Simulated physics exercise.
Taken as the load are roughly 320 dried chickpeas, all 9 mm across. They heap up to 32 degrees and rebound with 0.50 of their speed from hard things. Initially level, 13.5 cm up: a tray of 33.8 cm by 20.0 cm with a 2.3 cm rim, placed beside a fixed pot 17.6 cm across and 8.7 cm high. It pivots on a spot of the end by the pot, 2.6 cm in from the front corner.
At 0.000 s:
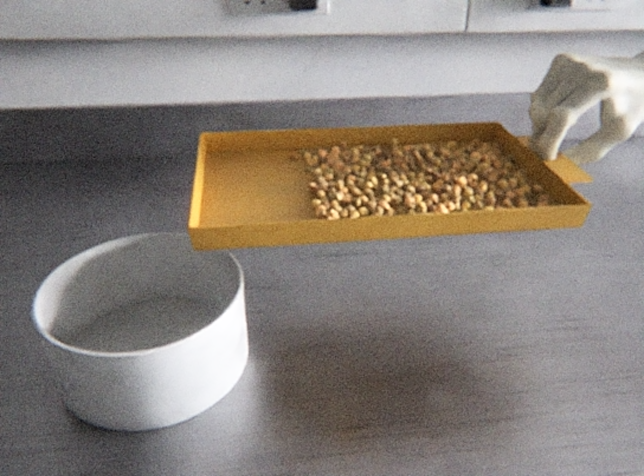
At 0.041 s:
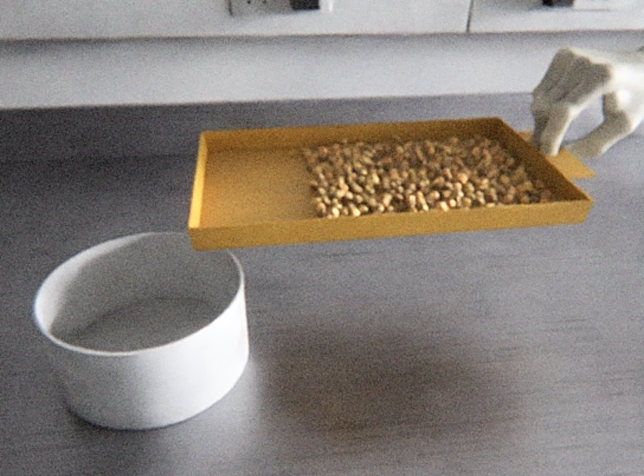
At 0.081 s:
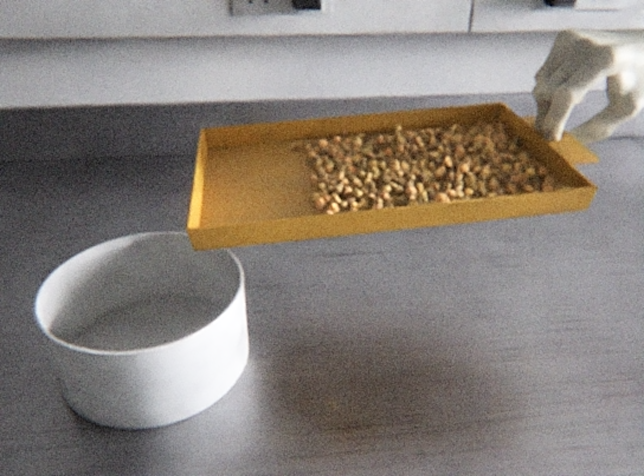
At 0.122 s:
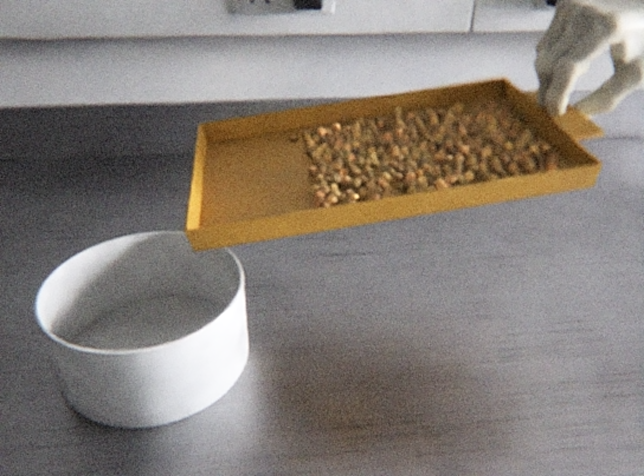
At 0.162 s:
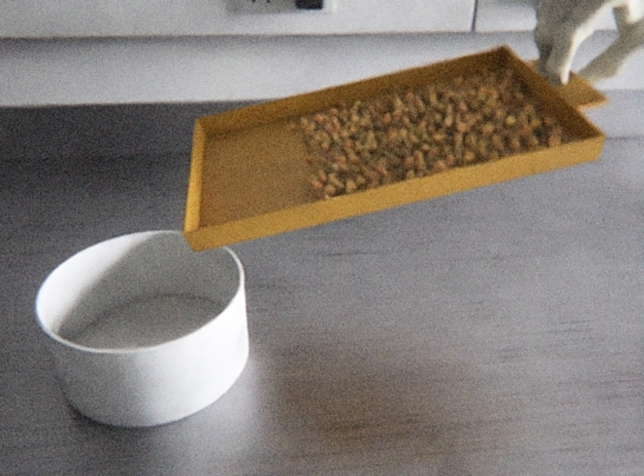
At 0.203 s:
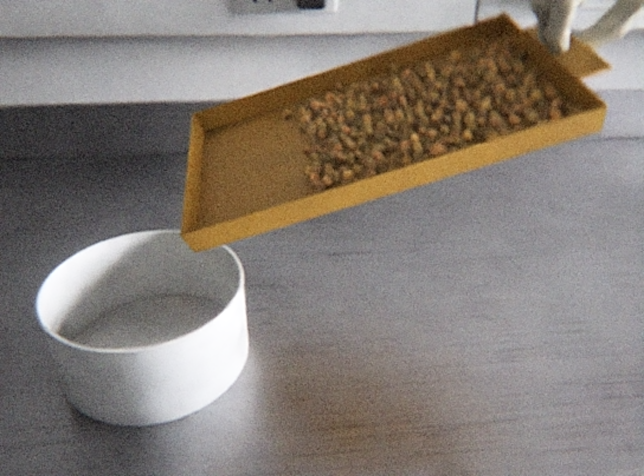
On a dark grey countertop beside a round white pot, a pale hand at the right lifts one end of a yellow tray of dried chickpeas, and the tray tilts increasingly down toward the left, its pieces staying bunched together.
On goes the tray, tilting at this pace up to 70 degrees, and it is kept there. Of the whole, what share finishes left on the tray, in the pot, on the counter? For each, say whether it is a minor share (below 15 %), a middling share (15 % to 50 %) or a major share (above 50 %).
Left on the tray: I'd expect a modest amount; pot: I'd expect the greater amount; counter: I'd expect little or nothing.
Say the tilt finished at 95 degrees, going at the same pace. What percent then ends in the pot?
Result: Close to 95 %.
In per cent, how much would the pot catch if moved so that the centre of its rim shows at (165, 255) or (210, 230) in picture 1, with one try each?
About 30 and 0 per cent.
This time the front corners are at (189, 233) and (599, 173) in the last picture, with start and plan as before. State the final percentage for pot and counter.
Split: Pot = 15, counter = 15.
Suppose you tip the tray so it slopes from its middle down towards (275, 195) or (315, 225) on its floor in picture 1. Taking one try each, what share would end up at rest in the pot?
That would be close to 45 per cent and then close to 45 per cent.
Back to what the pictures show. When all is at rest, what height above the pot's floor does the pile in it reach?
I'd say near 3.0 centimetres.
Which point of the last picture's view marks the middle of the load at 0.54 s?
By then the middle of the load sits around (243, 118).
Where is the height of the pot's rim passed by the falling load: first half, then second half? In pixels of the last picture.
Early half: About (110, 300); late half: (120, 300).
Then, at 0.40 s, tilt 45 degrees; the tray holds 100 %, the pot 0 %.
After 0.54 s, tilt 64 degrees; the tray holds 100 %, the pot 0 %.
Then, at 0.80 s, tilt 70 degrees; the tray holds 35 %, the pot 60 %.
By 1.5 s all is still; tray 30 %, pot 70 %, counter 0 %.
